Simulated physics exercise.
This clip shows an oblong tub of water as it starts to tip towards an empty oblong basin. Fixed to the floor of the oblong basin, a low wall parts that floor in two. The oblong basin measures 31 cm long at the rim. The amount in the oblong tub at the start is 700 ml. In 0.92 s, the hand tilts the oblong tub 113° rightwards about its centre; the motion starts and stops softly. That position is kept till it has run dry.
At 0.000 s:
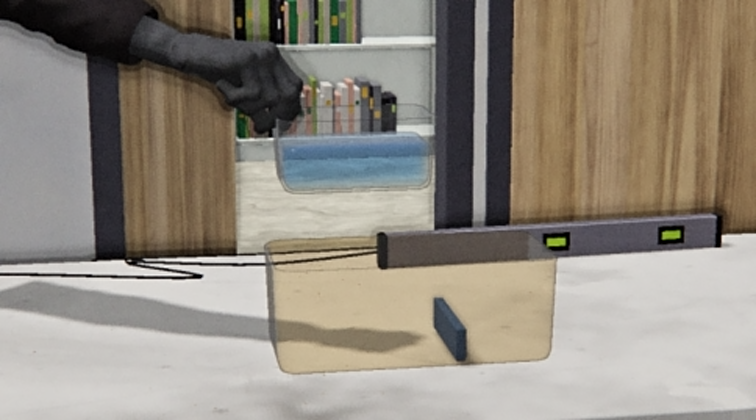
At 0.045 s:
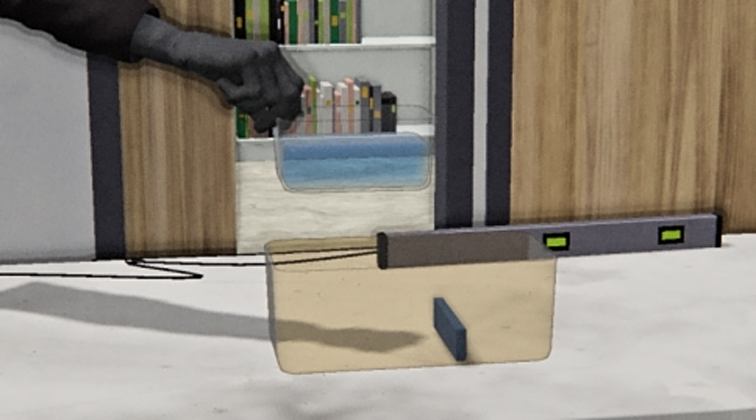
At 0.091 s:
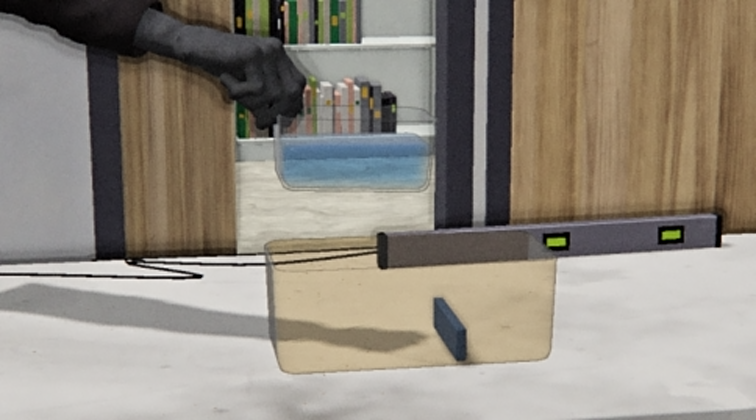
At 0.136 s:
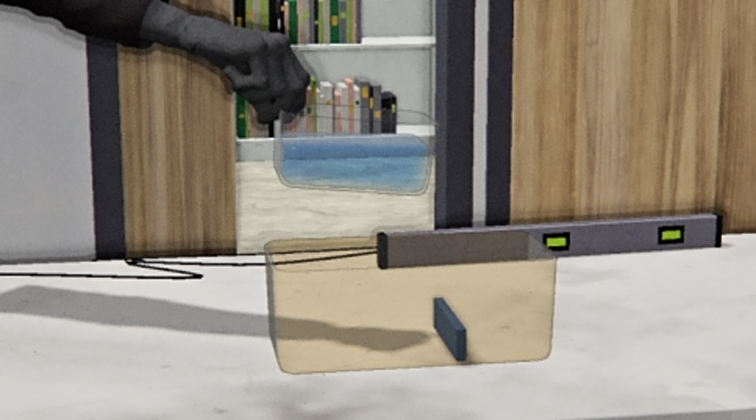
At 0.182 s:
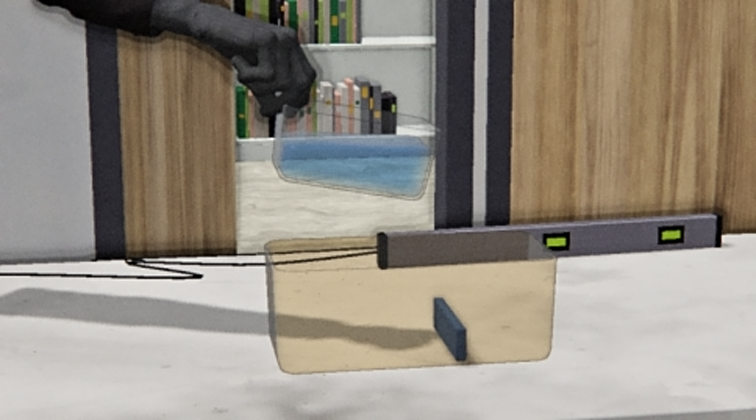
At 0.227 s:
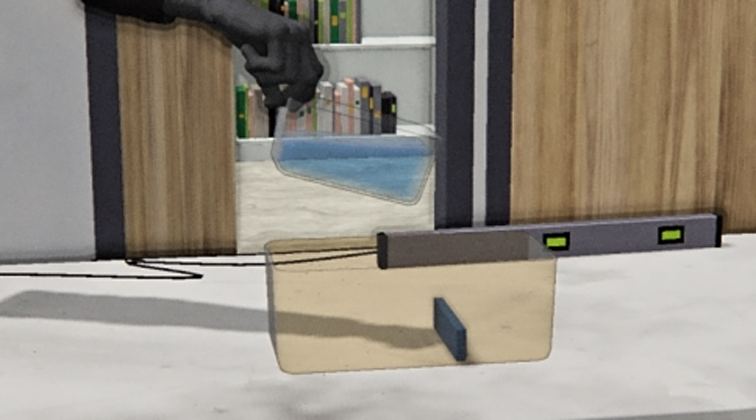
We see a gray hand holding a clear oblong tub of blue water above an empty, tan-tinted oblong basin with a low dark wall inside, first almost still, then gradually tilting the tub rightwards while the basin stays put.
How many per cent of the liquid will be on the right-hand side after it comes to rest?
Some 52 per cent will be on the right-hand side.
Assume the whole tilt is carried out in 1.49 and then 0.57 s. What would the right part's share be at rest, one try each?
Result: 60 per cent, then 45 per cent.
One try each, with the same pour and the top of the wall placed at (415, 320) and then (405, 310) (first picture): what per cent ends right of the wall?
Try 1: 65 %; try 2: 80 %.
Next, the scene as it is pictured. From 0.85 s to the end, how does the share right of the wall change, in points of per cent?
It falls by about 4.
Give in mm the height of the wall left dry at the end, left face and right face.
Near 26 mm for the left and near 10 mm for the right.
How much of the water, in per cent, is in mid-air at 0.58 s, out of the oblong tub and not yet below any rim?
It comes to about 38 percent.
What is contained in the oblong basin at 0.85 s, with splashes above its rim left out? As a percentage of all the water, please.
About 84 per cent.
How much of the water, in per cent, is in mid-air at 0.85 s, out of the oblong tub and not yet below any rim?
Near 9 percent.
Then, 0.58 s in, the tilt is 80° and 36 per cent is still to pour, 0 is left of the wall and 26 right of it.
Then, 0.85 s in, the tilt is 111° and 6 per cent is still to pour, 29 is left of the wall and 56 right of it.
Then, 1.12 s in, the tilt is 113° and 0 per cent is still to pour, 46 is left of the wall and 52 right of it.
Then, 1.42 s in, the tilt is 113° and 0 per cent is still to pour, 47 is left of the wall and 52 right of it.
Finally, 47 per cent lies left of the wall, 52 right of it and 2 outside.
